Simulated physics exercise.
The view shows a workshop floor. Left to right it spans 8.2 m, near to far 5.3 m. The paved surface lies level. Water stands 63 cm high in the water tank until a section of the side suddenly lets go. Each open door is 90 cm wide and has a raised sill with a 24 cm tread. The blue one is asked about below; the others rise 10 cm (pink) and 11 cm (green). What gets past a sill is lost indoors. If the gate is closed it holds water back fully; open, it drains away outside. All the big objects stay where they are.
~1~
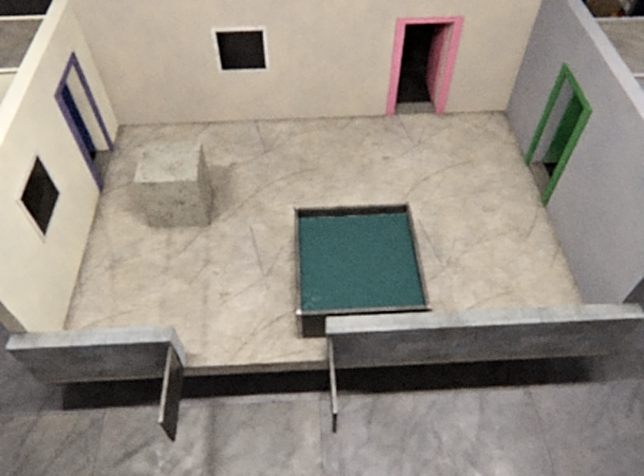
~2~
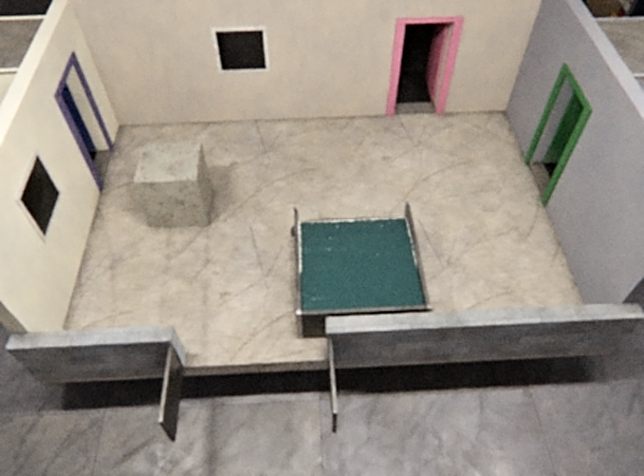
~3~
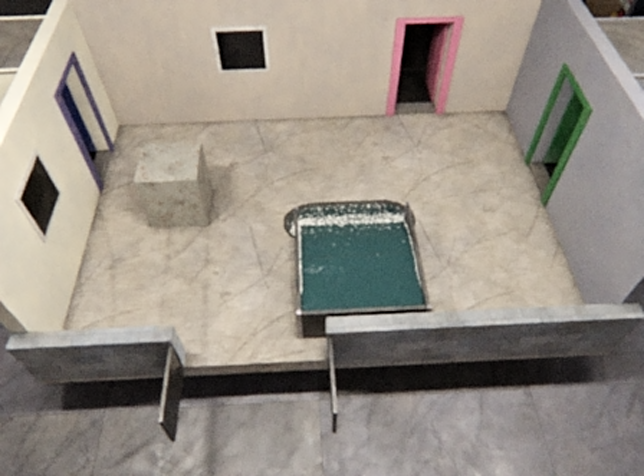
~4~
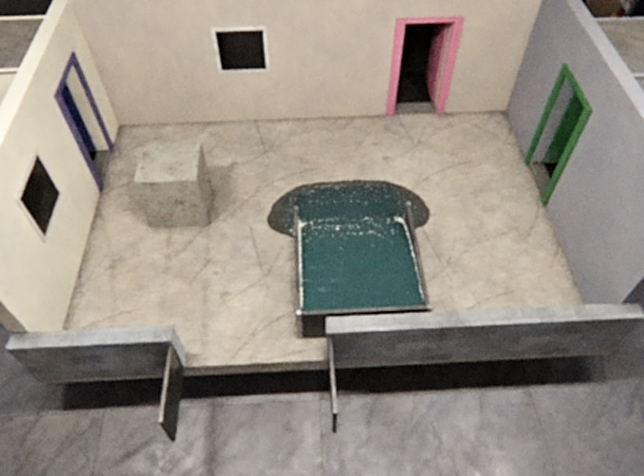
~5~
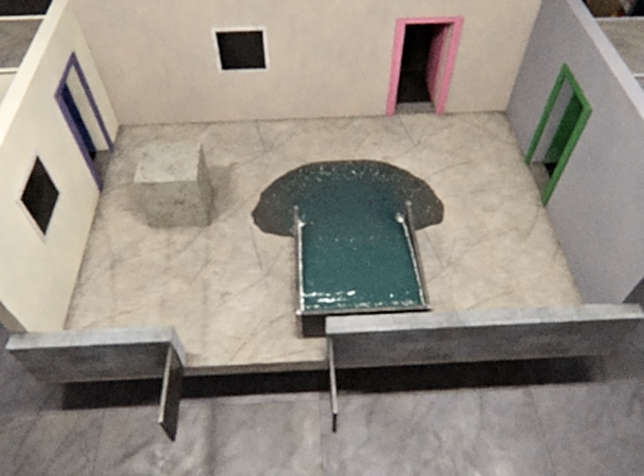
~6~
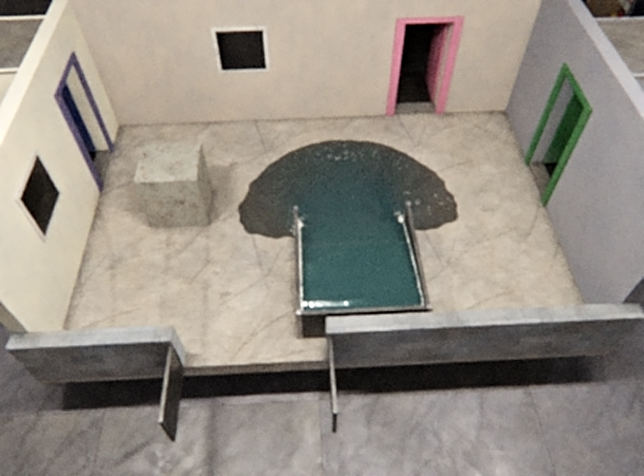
Workshop floor with a tank of green water opening at its far side, water pouring out and spreading in a widening dark fan.
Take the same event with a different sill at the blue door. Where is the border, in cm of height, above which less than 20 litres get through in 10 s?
About 10.5 cm.
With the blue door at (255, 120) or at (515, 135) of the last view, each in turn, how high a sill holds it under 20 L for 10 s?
About 14.5 and 17 cm.
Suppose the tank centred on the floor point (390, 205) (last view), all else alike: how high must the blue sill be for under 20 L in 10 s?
About 12.5 cm.
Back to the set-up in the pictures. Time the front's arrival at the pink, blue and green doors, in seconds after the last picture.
Pink 0.5 s, blue 2.6 s, green 2.4 s.
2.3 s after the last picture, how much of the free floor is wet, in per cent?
About 45 per cent.
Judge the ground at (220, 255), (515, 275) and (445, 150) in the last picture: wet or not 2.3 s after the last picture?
In turn: Still dry, still dry, flooded.
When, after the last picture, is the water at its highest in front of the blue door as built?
Near 3.5 s.
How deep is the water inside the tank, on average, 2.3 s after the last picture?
Some 13 cm.
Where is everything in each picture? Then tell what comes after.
Still water, 63 cm deep, in the water tank at (357, 258); the blue door at (88, 129) is dry, in the first picture.
The gap is on the far side, the front 0.3 m out at a hidden place; the back of the water tank holds 63 cm, in the second picture.
The front is at a hidden place, 0.7 m from the gap on the far side; 1.2 m2 of floor is wet, 63 cm left at the back, in the third picture.
The front is at (315, 186), 1.2 m from the gap on the far side; 2.7 m2 of floor is wet, 62 cm left at the back, in the fourth picture.
The front is at (314, 166), 1.8 m from the gap on the far side; 4.3 m2 of floor is wet, 55 cm left at the back, in the fifth picture.
The gap is on the far side, the front 2.4 m out at (325, 144); the back of the water tank holds 53 cm; the blue door at (88, 129), 5.0 m from the gap, is still 3.0 m from the nearest water, in the sixth picture.
Then, 0.7 s after the last picture water covers 30 % of the floor, deepest (32 cm) near (334, 119); it has not reached the blue door.
Then, 2.3 s after the last picture water covers 45 % of the floor, deepest (31 cm) near (502, 112); it has not reached the blue door.
Then, 9.3 s after the last picture water covers 100 % of the floor, deepest (10 cm) near (533, 334); 6 cm at the blue door, 26 litres in over its 10 cm sill.
At the blue door as built, the water peaked near 16 cm, 3.3 s after the last picture.
Run again over the same 10 s with other heights there, 42 litres in over 8.5 cm, 15 litres over 11.5 cm. The limit of 20 litres is kept from about 10.5 cm up.
